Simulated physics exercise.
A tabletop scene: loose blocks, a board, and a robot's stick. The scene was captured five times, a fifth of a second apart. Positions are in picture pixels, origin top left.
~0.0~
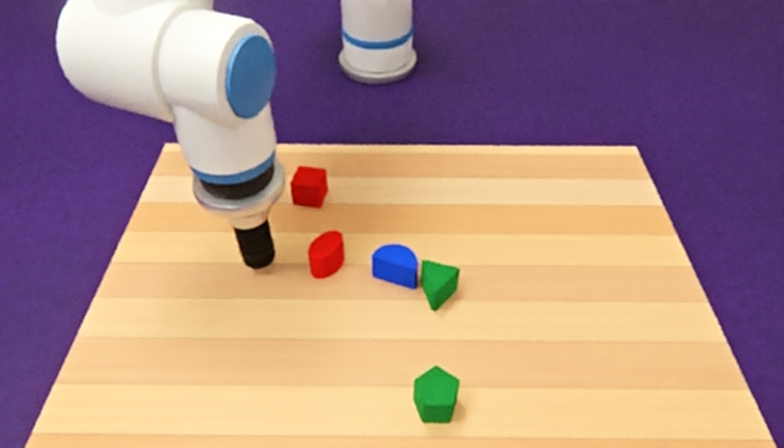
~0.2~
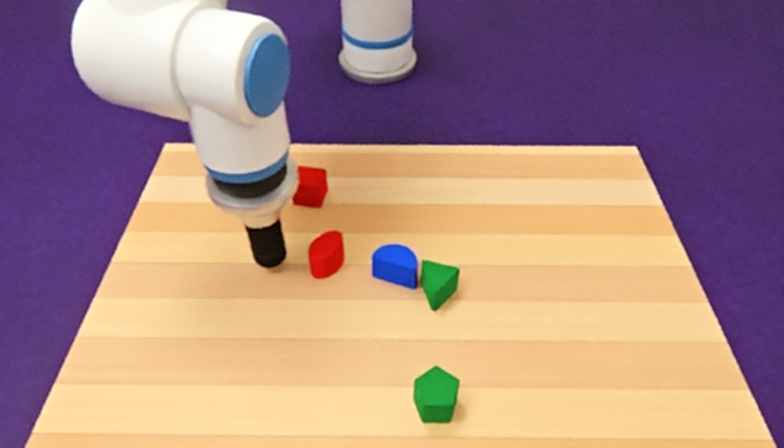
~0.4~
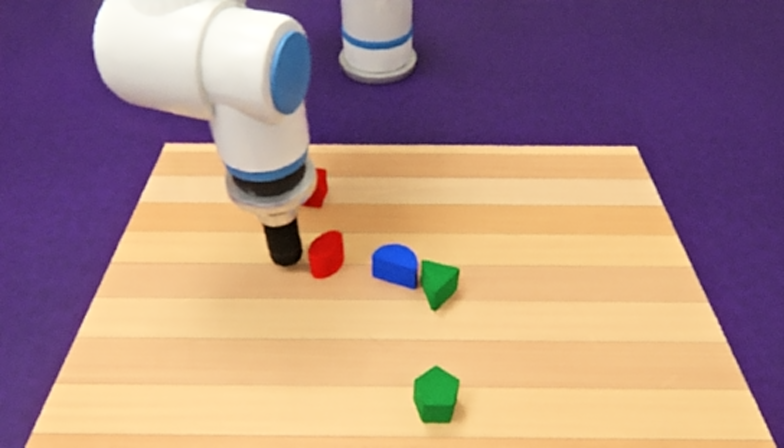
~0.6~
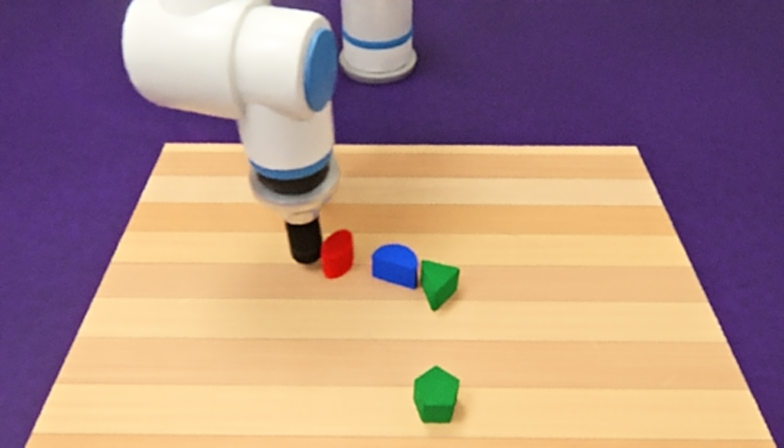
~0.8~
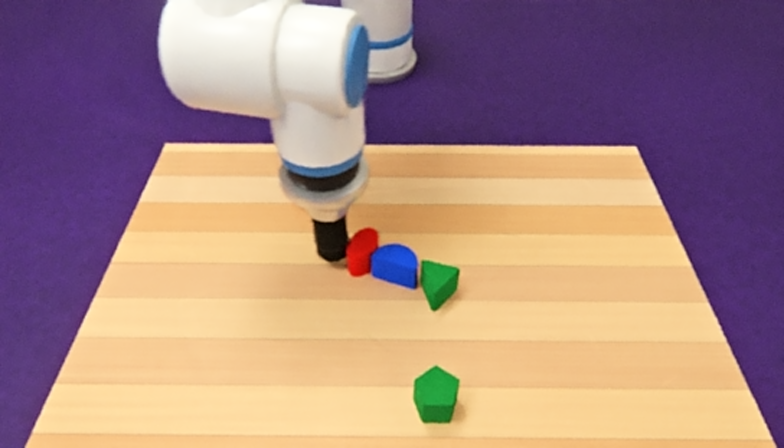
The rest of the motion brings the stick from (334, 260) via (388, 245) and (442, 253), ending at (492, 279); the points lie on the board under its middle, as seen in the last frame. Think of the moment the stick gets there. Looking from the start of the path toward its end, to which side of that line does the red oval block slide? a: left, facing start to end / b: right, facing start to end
b - right, facing start to end.
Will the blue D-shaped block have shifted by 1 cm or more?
Yes, it checks out.
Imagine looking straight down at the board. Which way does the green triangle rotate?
The sense of turning is clockwise.
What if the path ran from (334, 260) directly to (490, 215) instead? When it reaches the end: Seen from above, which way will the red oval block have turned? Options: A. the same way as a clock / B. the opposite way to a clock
(A)
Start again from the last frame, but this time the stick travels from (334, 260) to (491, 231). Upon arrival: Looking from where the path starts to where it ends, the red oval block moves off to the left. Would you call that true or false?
My answer: False.
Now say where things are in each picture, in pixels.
The first picture shows lower end of the stick at (259, 257), tops of blocks, red oval block at (325, 243), blue D-shaped block at (397, 254), green triangle at (439, 272).
The second picture shows stick at (271, 256), blocks as before.
The third picture shows stick at (287, 255), blocks as before.
The fourth picture shows stick at (307, 253), red oval block at (337, 243).
The fifth picture shows stick at (333, 251), red oval block at (363, 241), blue D-shaped block at (397, 254), green triangle at (439, 272).
On the path given first. One third of the way, stick at (389, 236); red oval block at (415, 238), turned 45° clockwise; blue D-shaped block at (409, 261); green triangle at (443, 273), turned 15° clockwise.
Two thirds of the way, stick at (443, 244); red oval block at (458, 256), turned 80° clockwise; blue D-shaped block at (409, 261); green triangle at (443, 274), turned 15° clockwise.
At the end, stick at (494, 270); red oval block at (484, 280), turned 105° clockwise; blue D-shaped block at (409, 261); green triangle at (443, 277), turned 25° clockwise.
